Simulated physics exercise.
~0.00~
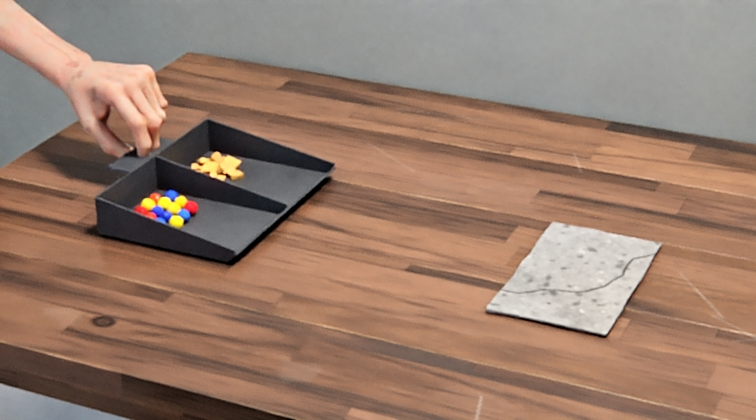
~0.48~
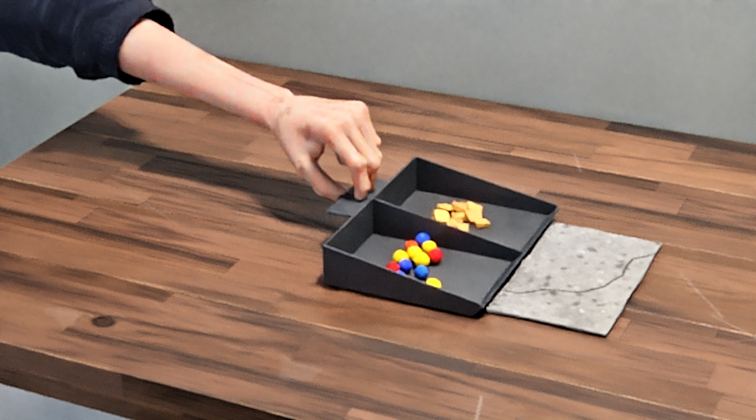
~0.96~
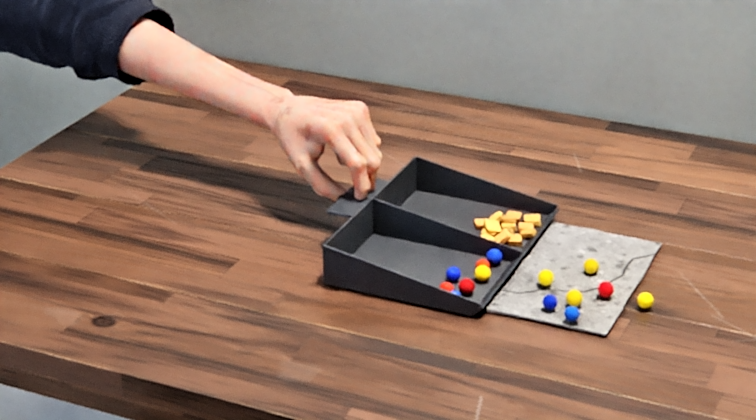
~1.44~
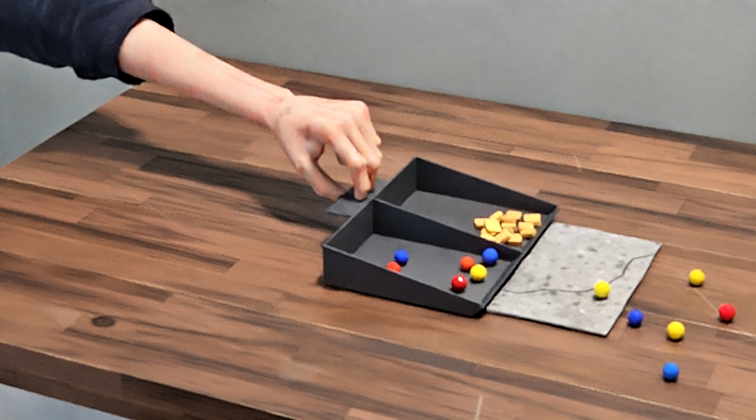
Hand pushing a divided black tray right until it stops at a stone slab, some coloured balls rolling out, yellowish pieces staying inside.
